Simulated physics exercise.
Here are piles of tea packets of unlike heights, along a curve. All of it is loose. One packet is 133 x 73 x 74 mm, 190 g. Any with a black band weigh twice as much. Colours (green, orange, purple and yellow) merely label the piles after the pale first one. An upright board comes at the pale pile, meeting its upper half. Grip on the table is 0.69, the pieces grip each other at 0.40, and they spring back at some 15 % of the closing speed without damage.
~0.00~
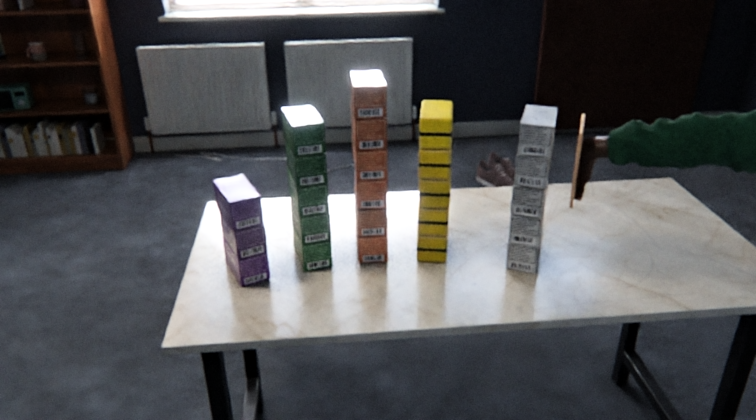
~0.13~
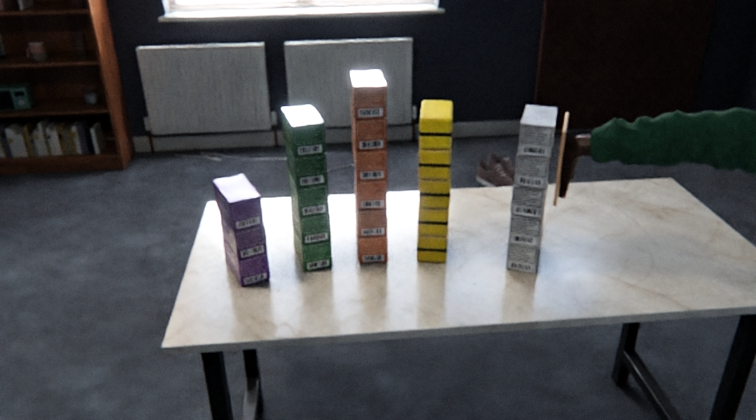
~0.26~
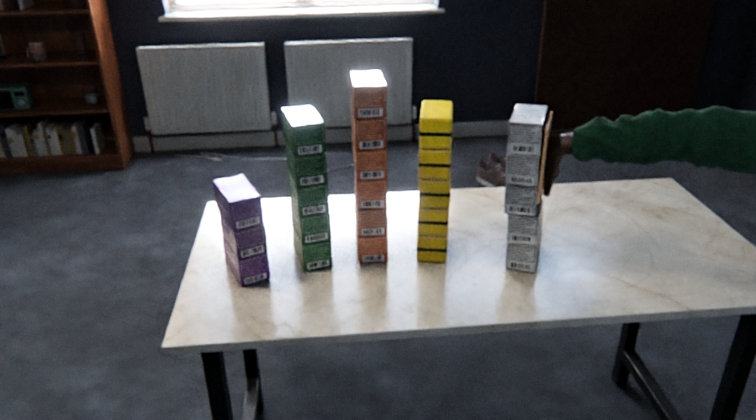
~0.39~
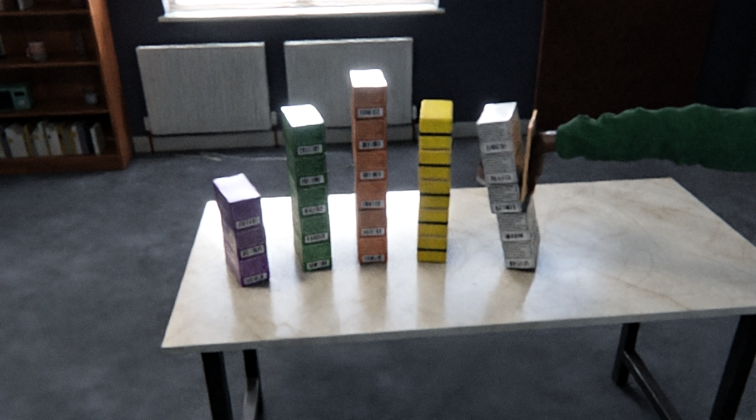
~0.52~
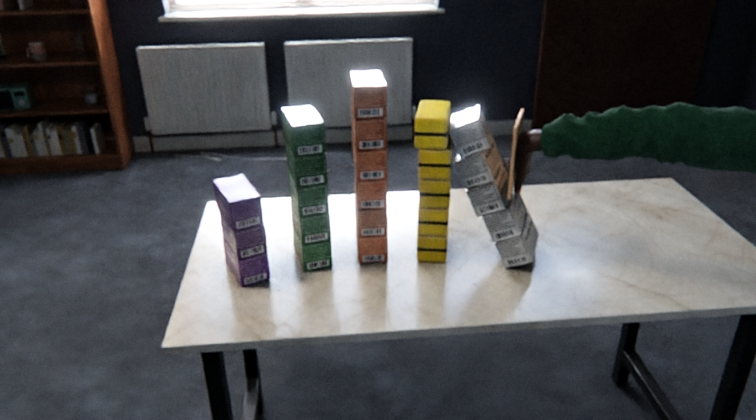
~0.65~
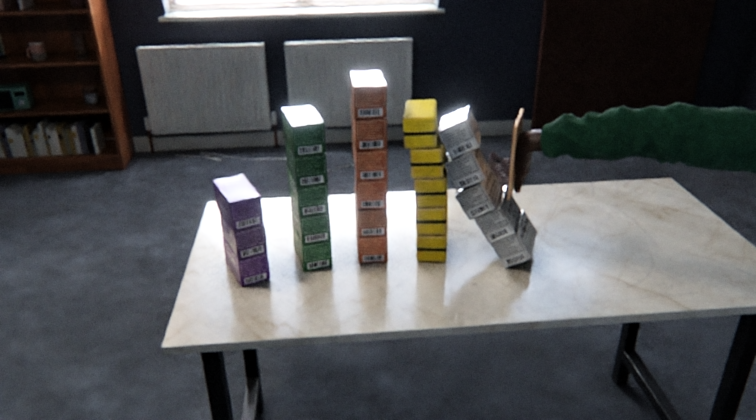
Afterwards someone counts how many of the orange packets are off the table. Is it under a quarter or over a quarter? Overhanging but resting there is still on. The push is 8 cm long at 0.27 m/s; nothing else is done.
The part is over a quarter.
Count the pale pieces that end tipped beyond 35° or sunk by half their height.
The count is 5.
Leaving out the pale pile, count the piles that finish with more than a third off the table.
3 of them.
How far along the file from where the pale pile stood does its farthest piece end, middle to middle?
About 48 cm.
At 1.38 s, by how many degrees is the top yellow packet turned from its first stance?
About 30°.
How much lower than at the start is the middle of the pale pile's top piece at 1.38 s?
About 16 cm.
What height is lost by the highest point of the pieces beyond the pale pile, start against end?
Roughly 23 cm.
By 1.38 s, 5 of the pale pile down; none of the 6 orange packets off the table (0 of 19 in all colours); top orange packet tilted 32°, 43 mm lower; top yellow packet tilted 29°, 57 mm lower.
By 1.90 s, 5 of the pale pile down; 1 of the 6 orange packets off the table (5 of 19 in all colours); top orange packet on its side; top green packet on its side.
When it is over (2.5 s), 5 of the pale pile down; 3 of the 6 orange packets off the table (8 of 19 in all colours); top orange packet upside down; top purple packet on its side. That is 50 per cent.
